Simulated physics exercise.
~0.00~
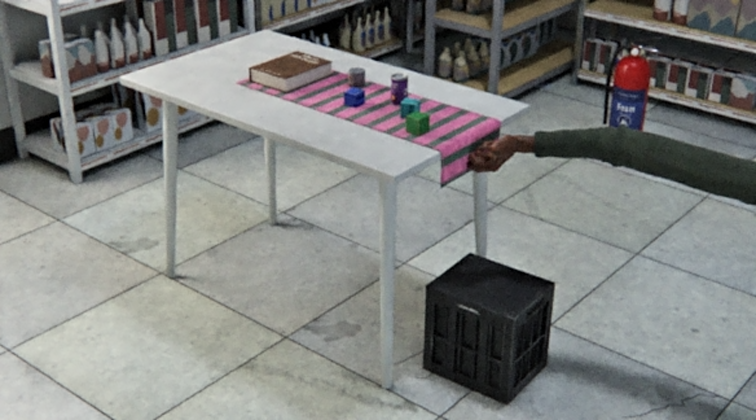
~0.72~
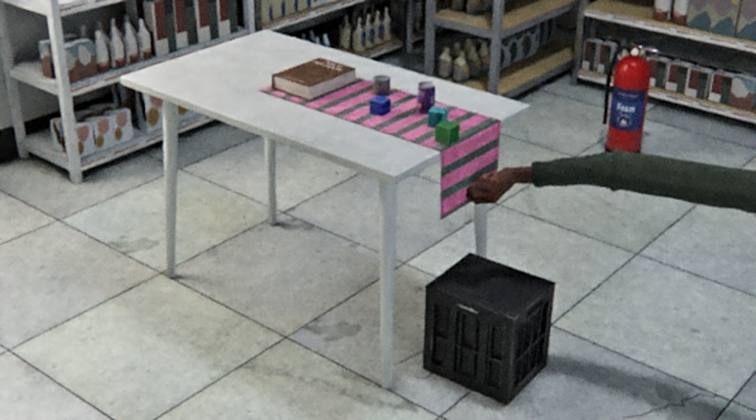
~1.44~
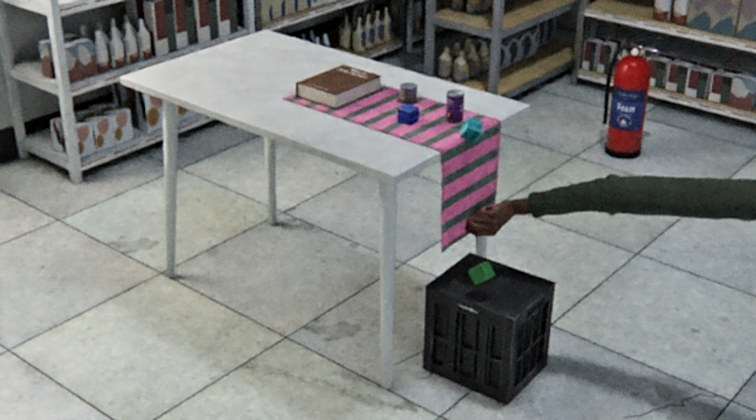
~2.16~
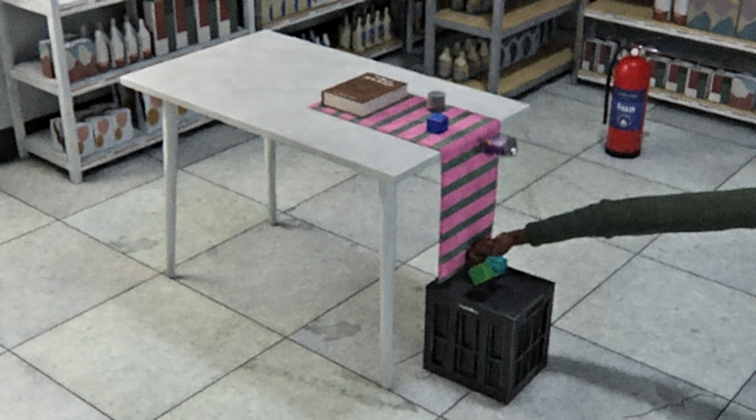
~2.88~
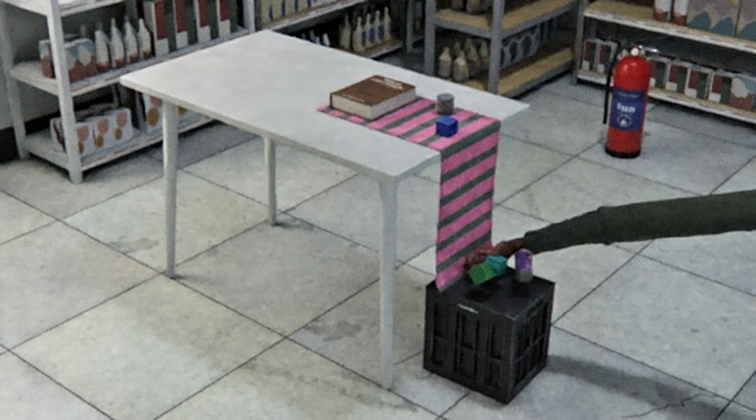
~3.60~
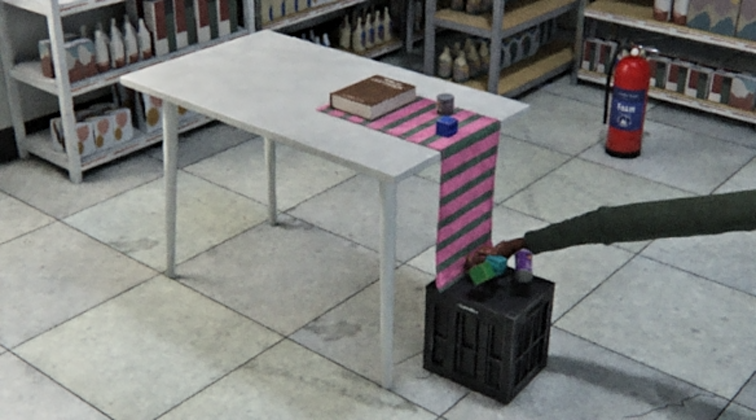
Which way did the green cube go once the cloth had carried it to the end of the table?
It went down, dropping from the table onto the top of the black crate.
